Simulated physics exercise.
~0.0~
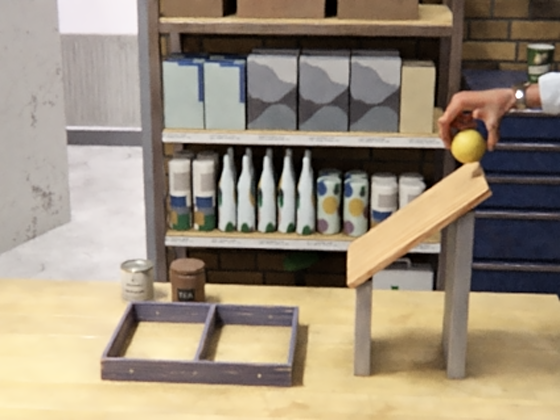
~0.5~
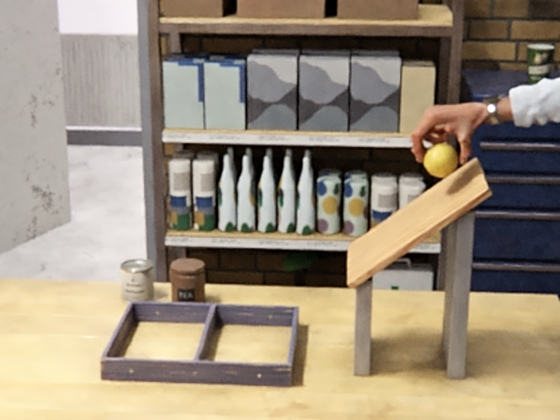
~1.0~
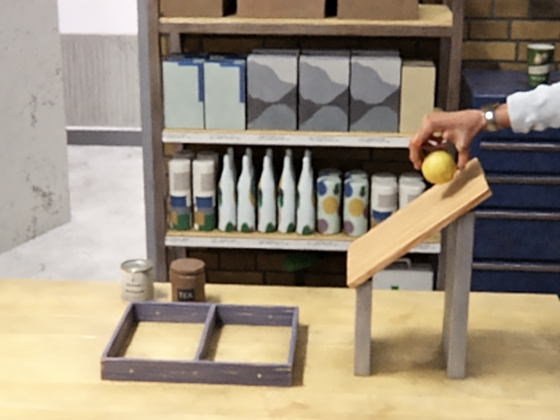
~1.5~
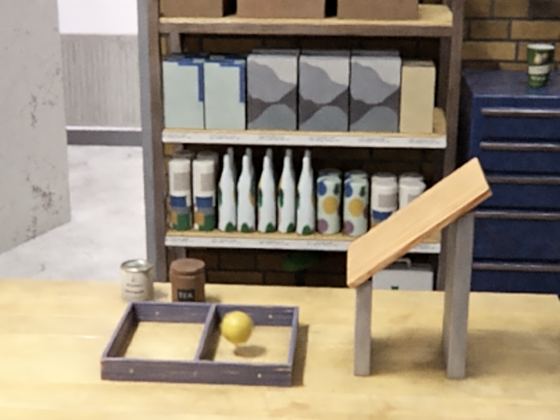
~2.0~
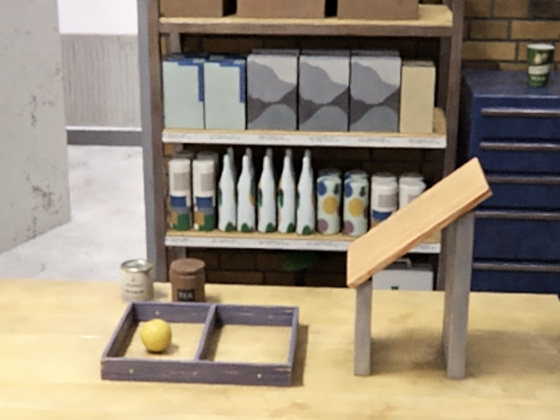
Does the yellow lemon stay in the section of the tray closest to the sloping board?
No, it does not stay there. The lemon ends up in the farther section, on the left side of the tray.
